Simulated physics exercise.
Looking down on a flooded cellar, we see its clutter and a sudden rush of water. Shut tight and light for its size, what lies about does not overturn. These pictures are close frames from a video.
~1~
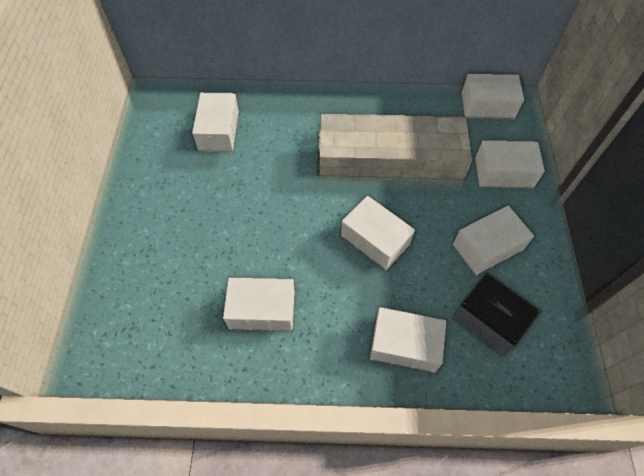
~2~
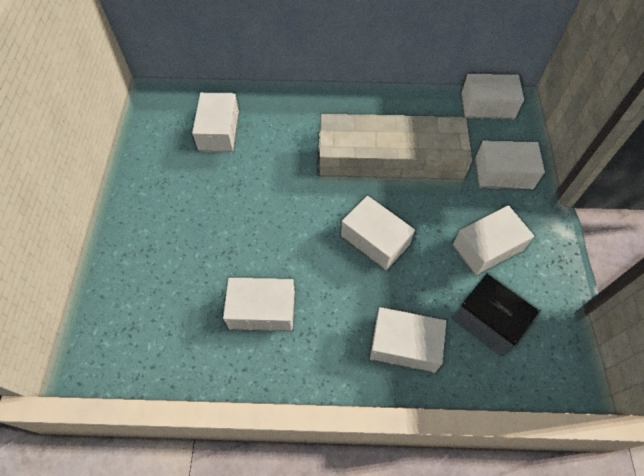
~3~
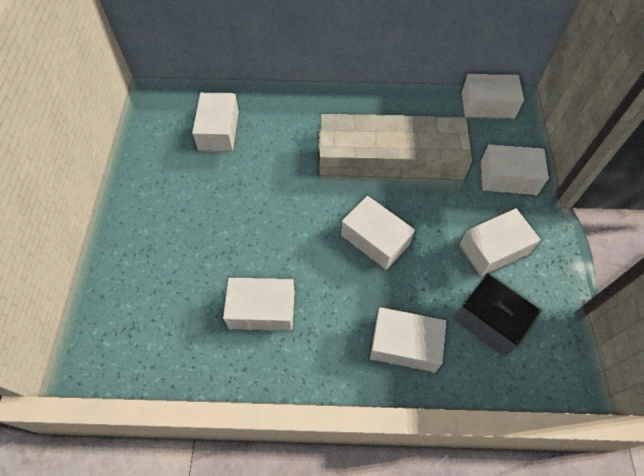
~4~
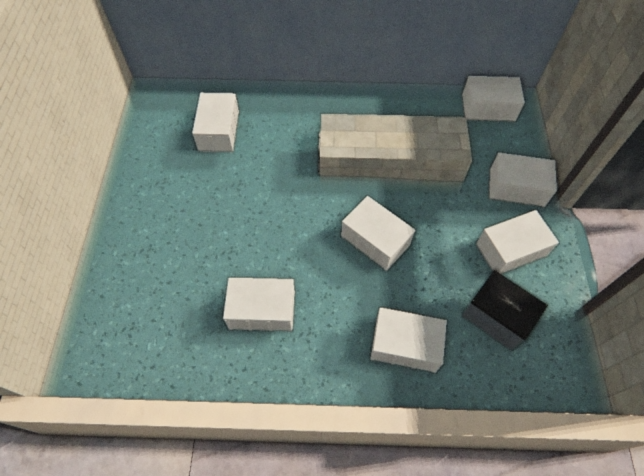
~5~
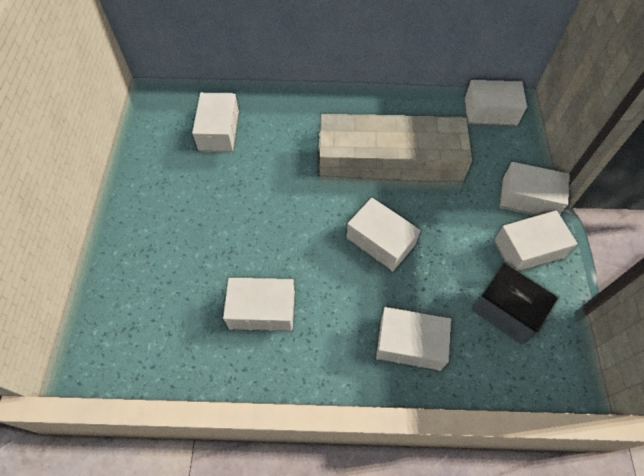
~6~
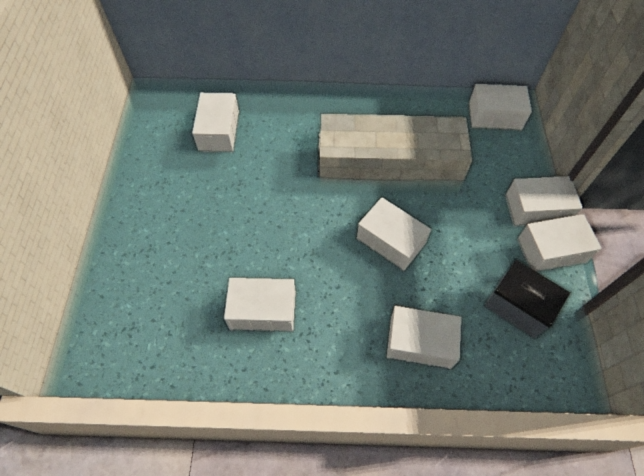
White crates and a dark one floating in a flooded cellar, several drifting right after a gap opens in the right wall.
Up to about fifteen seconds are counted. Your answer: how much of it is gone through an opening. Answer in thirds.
Two thirds or more.
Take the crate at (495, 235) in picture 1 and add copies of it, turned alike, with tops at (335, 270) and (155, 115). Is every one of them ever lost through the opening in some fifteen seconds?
Following the list, the first is escaping and the second is never leaving.
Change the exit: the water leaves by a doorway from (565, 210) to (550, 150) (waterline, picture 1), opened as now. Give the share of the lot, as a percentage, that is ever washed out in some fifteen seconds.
Some 60 per cent of the things, roughly.
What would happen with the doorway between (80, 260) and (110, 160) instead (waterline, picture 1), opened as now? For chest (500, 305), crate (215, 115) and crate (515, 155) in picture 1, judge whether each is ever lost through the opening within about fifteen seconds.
My answer, each in turn: Not lost, lost, not lost.
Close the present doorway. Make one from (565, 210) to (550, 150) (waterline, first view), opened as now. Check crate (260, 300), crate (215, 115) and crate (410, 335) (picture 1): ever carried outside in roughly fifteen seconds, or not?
Ordered result: Retained / retained / retained.
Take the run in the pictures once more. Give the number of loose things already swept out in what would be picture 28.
I reckon 6.
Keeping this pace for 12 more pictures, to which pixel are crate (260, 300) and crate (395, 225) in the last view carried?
Around (370, 308) and (587, 235).
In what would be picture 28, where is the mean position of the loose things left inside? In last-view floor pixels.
Their centre sits close to (344, 236) on the floor of the last picture.
A moment on, 2 of 8 are out; 6 afloat.
Next, 3 of 8 are out; 5 afloat.
Later, 6 of 8 are out; 2 afloat.
In the end, 6 of 8 are out; 2 afloat.
